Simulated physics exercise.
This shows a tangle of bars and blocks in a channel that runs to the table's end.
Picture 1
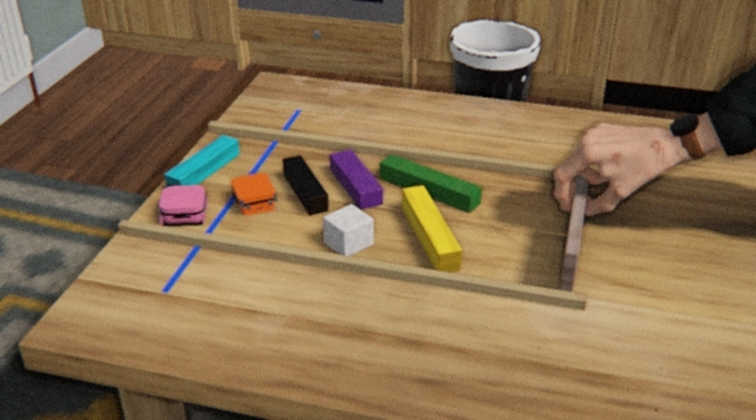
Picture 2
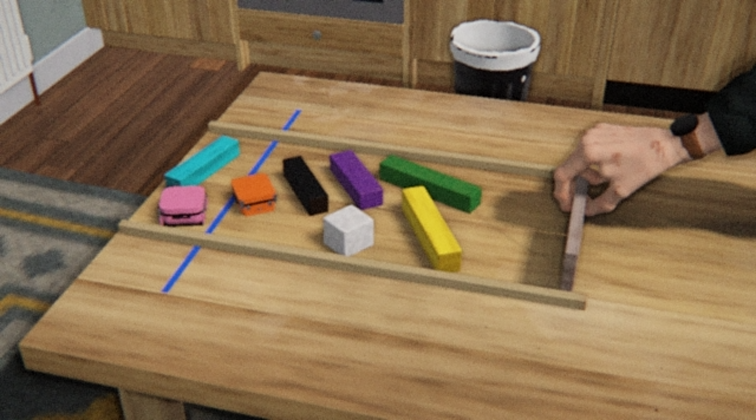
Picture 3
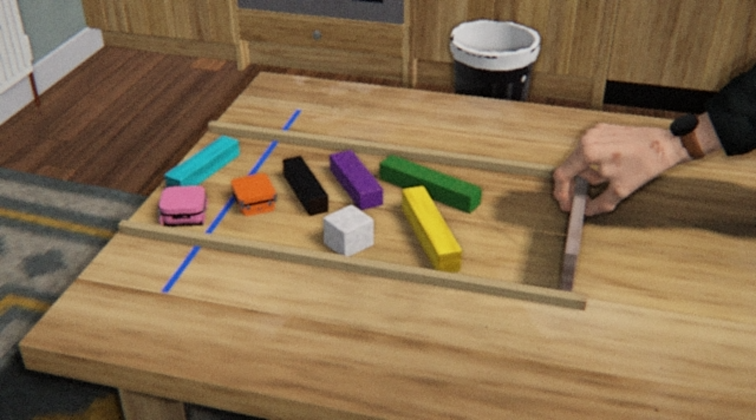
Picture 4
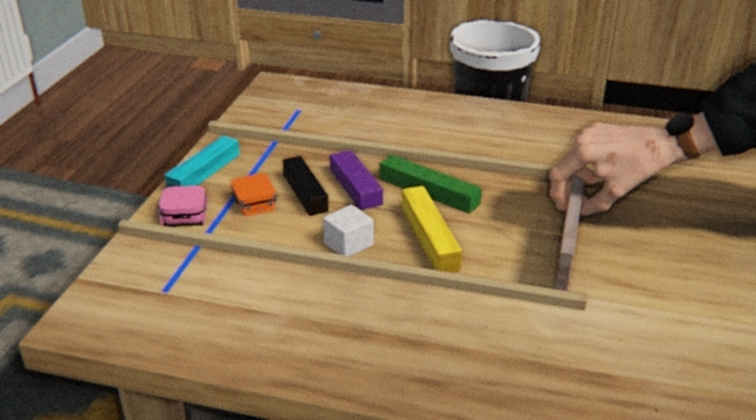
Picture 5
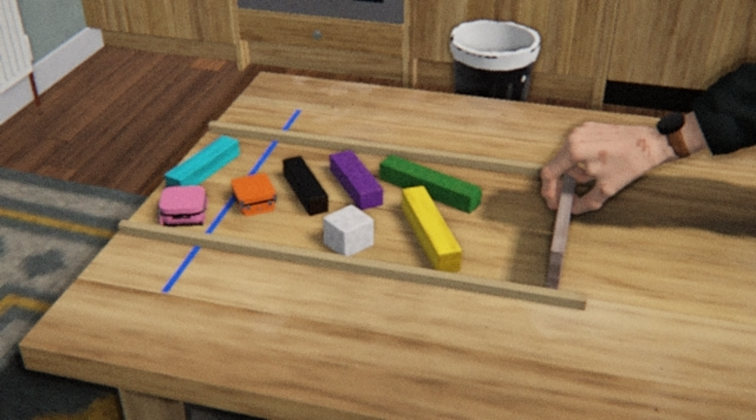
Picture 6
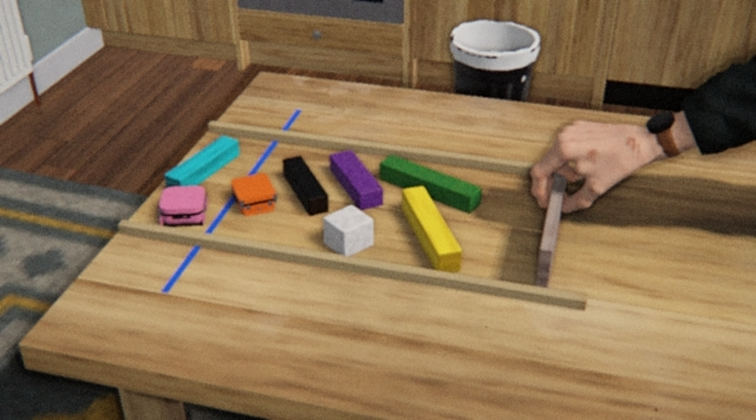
A hand slides a board slightly left along a channel toward several motionless coloured blocks.
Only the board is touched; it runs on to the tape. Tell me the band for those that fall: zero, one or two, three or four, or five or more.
The number that fall off is one or two.
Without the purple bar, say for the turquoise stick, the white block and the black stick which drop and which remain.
The turquoise stick falls; the white block holds on; the black stick stays on.
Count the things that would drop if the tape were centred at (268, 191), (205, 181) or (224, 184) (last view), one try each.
Down on the floor: 0, 5 and 3.
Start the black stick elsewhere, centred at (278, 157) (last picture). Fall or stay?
It drops off.
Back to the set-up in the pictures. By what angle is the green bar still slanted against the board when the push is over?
Roughly 50° out of line.
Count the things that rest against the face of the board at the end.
It touches 2.
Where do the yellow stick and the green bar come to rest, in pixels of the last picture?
Near (215, 197) and (219, 146).
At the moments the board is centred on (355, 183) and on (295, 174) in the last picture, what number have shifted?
The counts are 5 and 8.
Soon after, none off yet; turquoise stick at rest near (203, 165); pink case at rest near (184, 207); orange case at rest near (254, 196).
In the end, the number that fall off is one or two; gone, pink case and turquoise stick.
